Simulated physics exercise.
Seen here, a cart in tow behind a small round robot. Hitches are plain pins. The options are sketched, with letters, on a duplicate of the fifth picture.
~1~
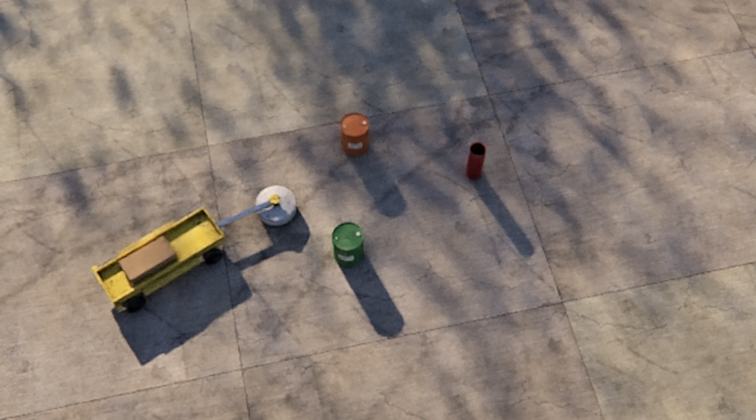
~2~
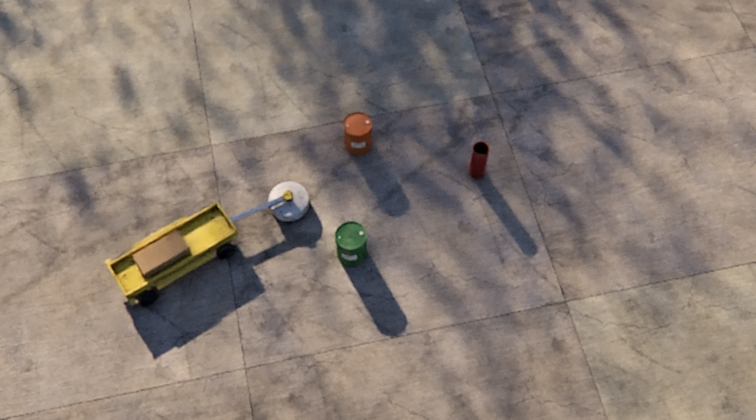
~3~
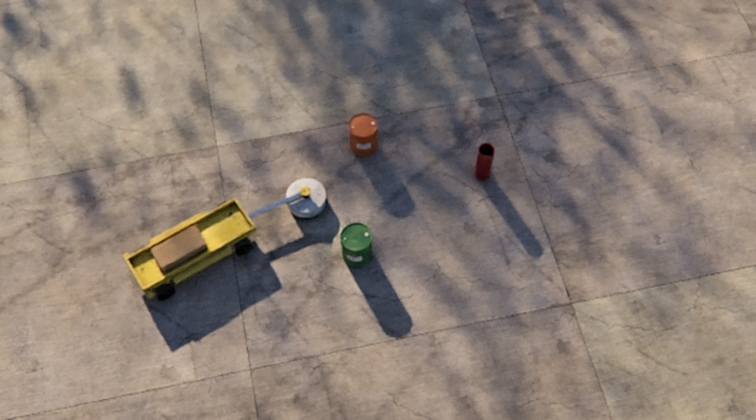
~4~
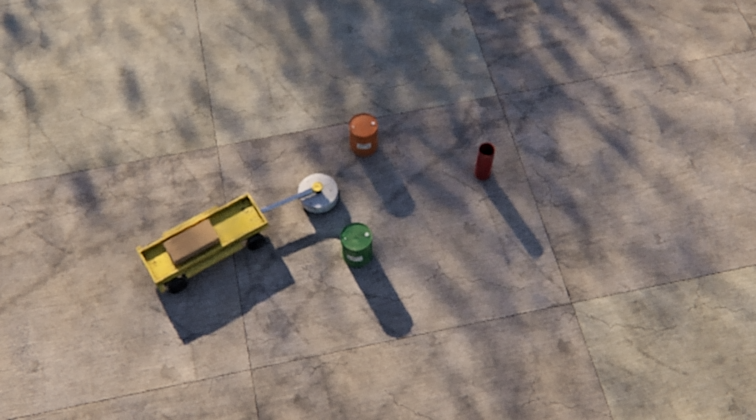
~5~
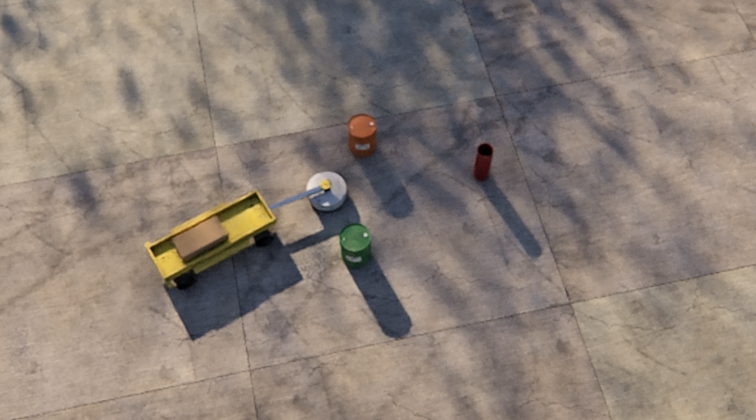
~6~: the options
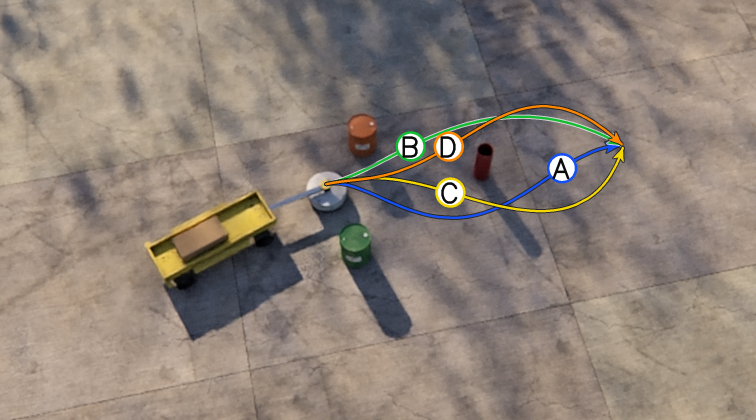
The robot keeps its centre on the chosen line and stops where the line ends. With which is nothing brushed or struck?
It should follow C.
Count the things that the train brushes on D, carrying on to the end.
One.
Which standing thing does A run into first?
The green keg.
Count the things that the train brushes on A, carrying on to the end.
Two.
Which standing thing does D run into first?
The red post.
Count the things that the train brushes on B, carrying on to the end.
It touches two.
On the marked copy, A from (326, 184) via (484, 213) to (619, 146); B from (326, 184) via (469, 124) to (621, 145); C from (326, 184) via (494, 205) to (623, 148); D from (326, 184) via (477, 129) to (622, 144).
Taking C. A third of the way, robot (445, 197), cart (324, 201).
Two thirds of the way, robot (562, 214), cart (439, 203).
When it is over, robot (621, 152), cart (523, 192); nothing has been touched.
As for the rest, A meets the green keg and red post; B meets the orange keg and red post; D meets the red post.
